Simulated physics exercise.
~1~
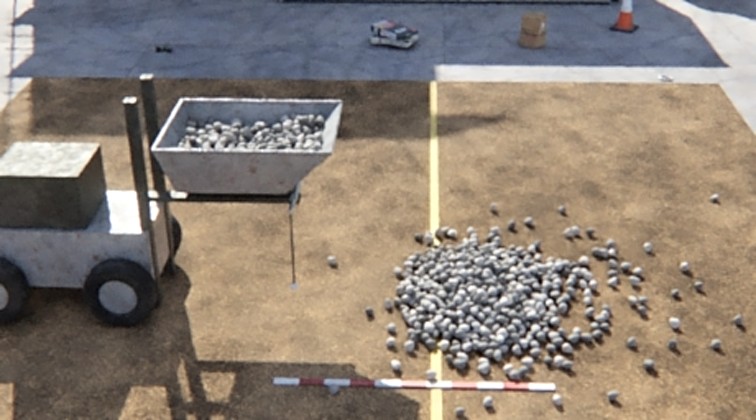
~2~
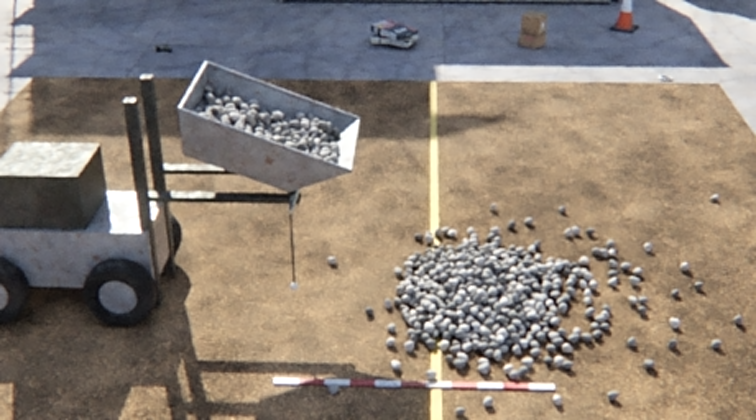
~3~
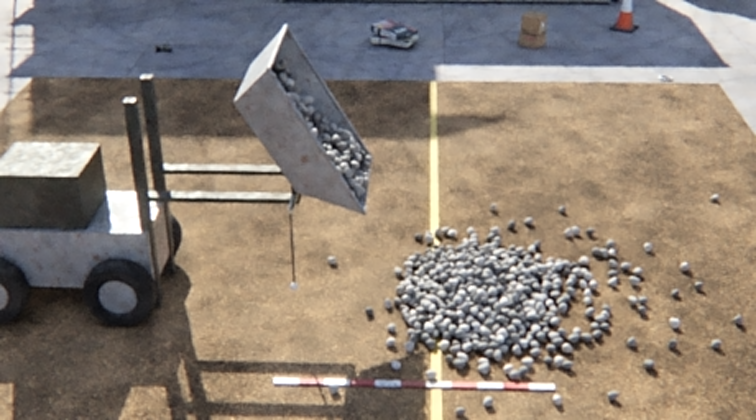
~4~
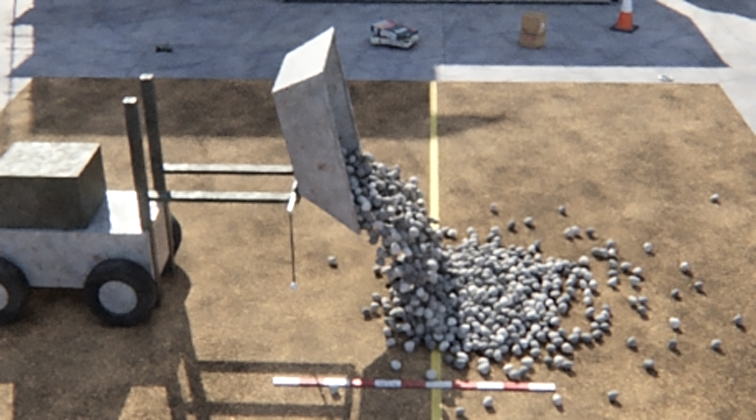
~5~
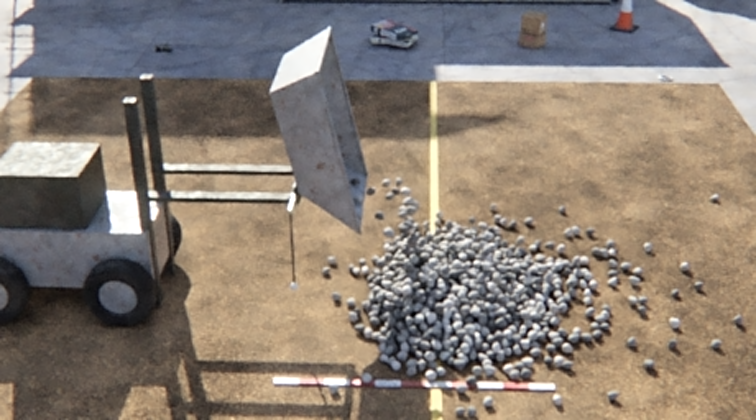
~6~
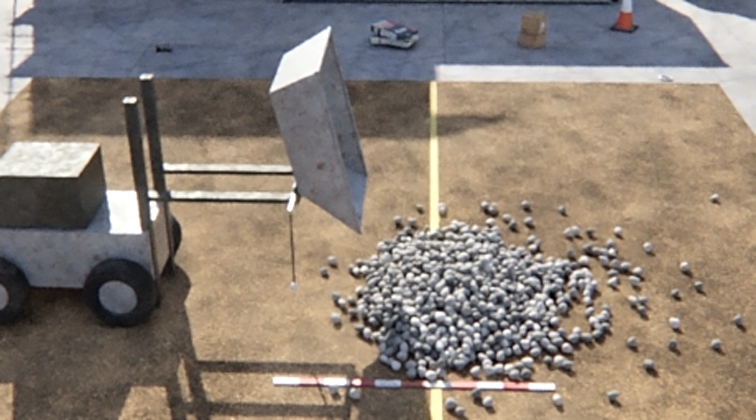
Forklift tipping a raised skip of grey cobbles to the right, spilling them onto a loose heap across a yellow line.
